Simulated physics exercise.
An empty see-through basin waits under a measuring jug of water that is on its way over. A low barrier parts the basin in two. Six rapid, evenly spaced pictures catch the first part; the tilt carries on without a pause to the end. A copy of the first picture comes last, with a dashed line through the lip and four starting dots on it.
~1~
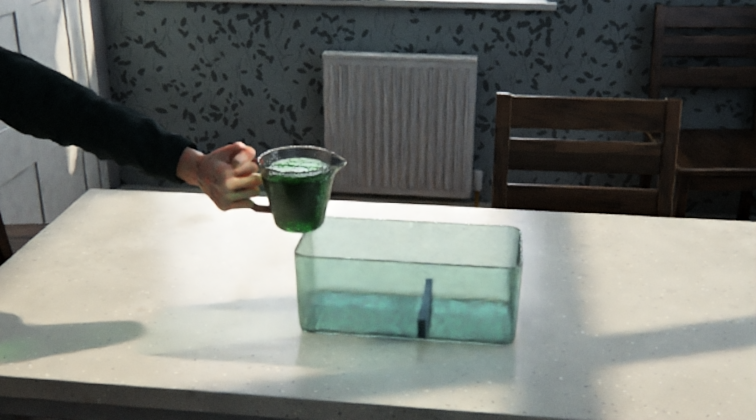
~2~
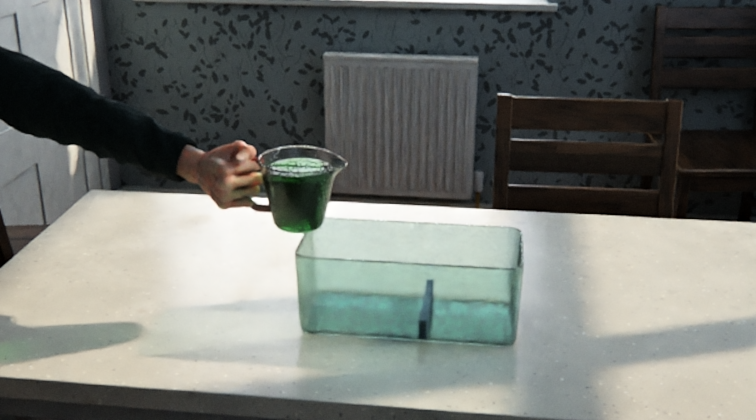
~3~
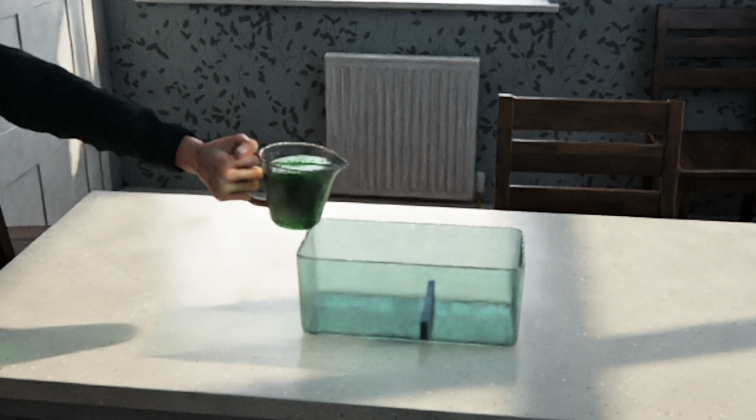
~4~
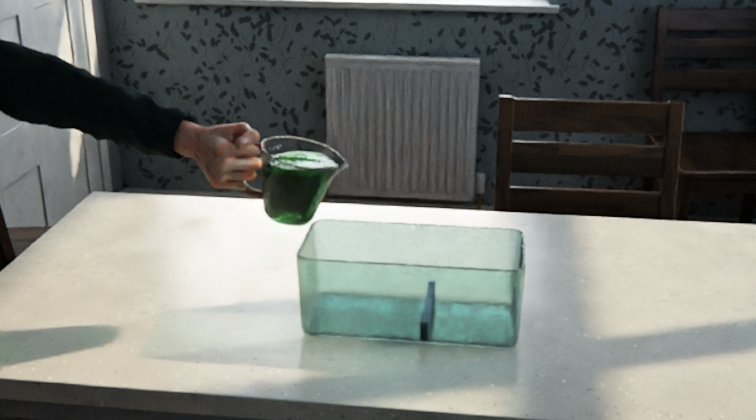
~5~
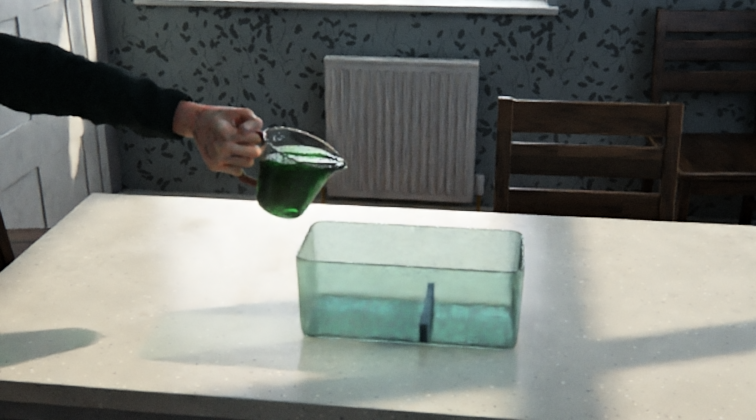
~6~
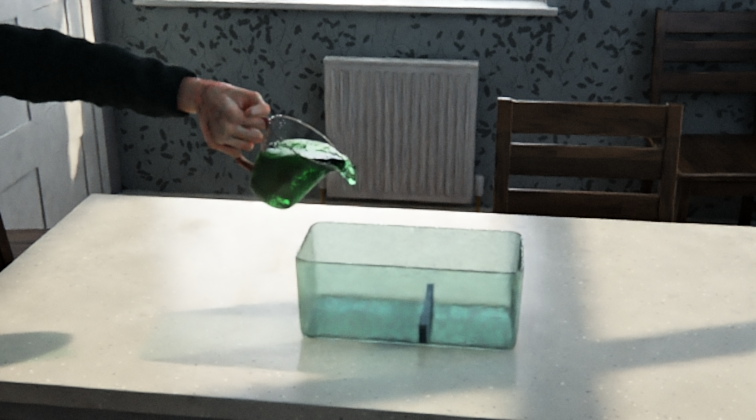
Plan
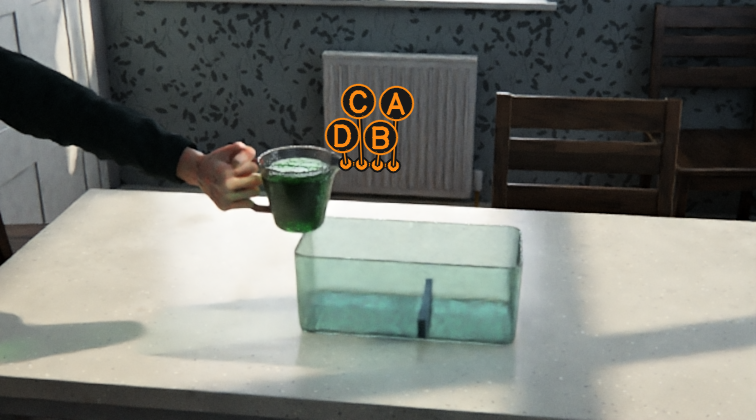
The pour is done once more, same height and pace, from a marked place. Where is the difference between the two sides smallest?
C beats the others.
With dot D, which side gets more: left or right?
The left one.
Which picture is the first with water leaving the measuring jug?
In picture 6.
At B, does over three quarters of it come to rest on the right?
Yes.
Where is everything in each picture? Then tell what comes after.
Upright, lip at (345, 163); basin from (299, 328) to (515, 343); top of the wall at (426, 298); nothing has left yet, in the first picture.
Upright, lip at (346, 164); nothing has left yet, in the second picture.
Tipped about 6°, lip at (347, 165); nothing has left yet, in the third picture.
Tipped about 12°, lip at (347, 166); nothing has left yet, in the fourth picture.
Tipped about 21°, lip at (346, 167); nothing has left yet, in the fifth picture.
Tipped about 32°, lip at (345, 168); water is over the lip, down to (352, 181), in the sixth picture.
In orange, A at (393, 165); B at (377, 164); C at (361, 164); D at (345, 163).
For dot A, about 9 % ends left of the wall and 90 % right of it.
For dot B, about 16 % ends left of the wall and 83 % right of it.
For dot C, about 42 % ends left of the wall and 57 % right of it.
For dot D, about 85 % ends left of the wall and 13 % right of it.
